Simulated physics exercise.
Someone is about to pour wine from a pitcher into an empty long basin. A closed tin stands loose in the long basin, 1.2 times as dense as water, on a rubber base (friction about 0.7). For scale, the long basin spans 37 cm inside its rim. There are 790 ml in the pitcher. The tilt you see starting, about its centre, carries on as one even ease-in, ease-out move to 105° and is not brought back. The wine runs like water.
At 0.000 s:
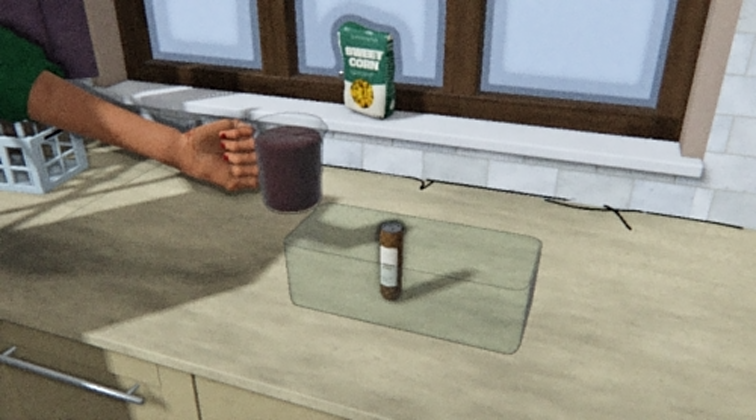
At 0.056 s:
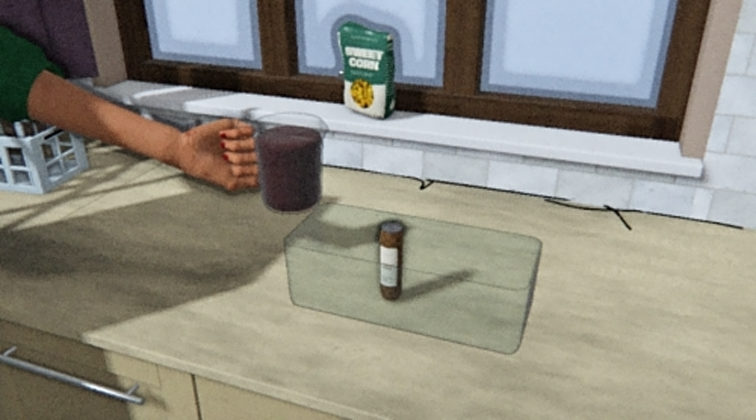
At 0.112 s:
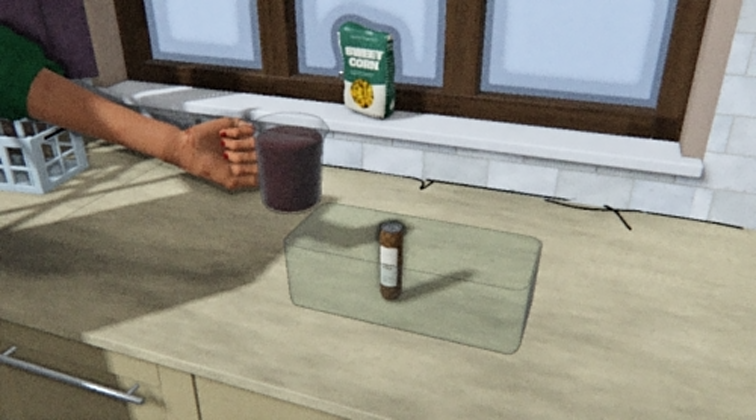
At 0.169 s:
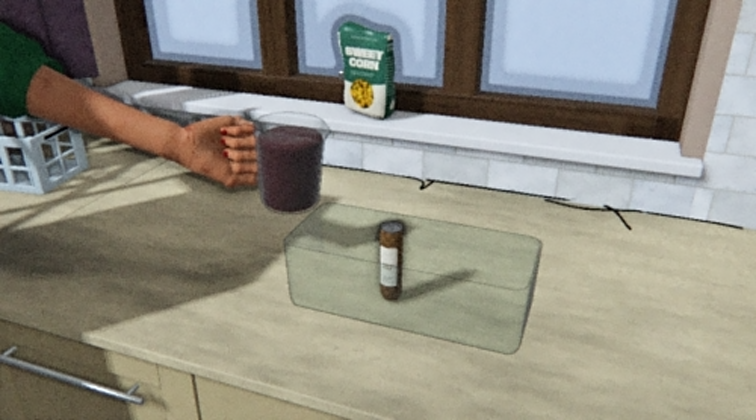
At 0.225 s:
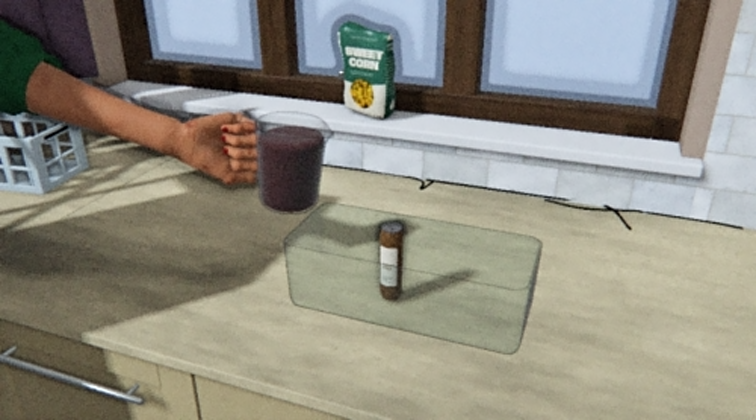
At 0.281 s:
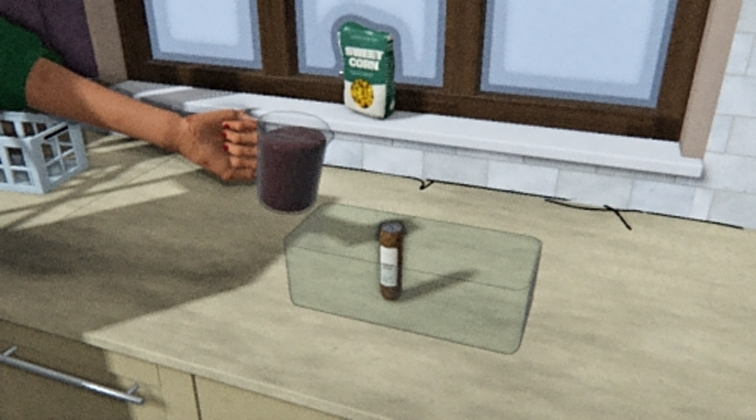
A hand at the left holds a clear pitcher of dark liquid, barely moving at first, then tilting it slightly to the right toward a long, clear basin on the counter, where a small, labelled brown container stands upright.
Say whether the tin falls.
It keeps standing.
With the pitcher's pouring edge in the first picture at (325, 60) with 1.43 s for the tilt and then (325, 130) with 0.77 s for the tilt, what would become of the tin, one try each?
First it topples; then it stays up.
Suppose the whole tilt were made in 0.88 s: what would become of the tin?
The tin keeps standing.
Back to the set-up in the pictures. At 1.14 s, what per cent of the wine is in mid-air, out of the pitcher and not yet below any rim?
Near 12 in a hundred.
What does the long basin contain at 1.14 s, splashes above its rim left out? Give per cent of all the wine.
Some 54 per cent.
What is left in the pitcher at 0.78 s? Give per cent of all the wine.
About 84 per cent.
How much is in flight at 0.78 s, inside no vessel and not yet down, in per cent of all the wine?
Some 10 per cent.
By 0.78 s the tilt is 60° and 85 per cent is still to pour; the tin stands where it began.
By 1.14 s the tilt is 95° and 34 per cent is still to pour; the tin stands where it began.
By 1.52 s the tilt is 105° and 2 per cent is still to pour; the tin stands where it began.
By 1.93 s the tilt is 105° and 0 per cent is still to pour; the tin stands where it began.
At rest the tin stands where it began.
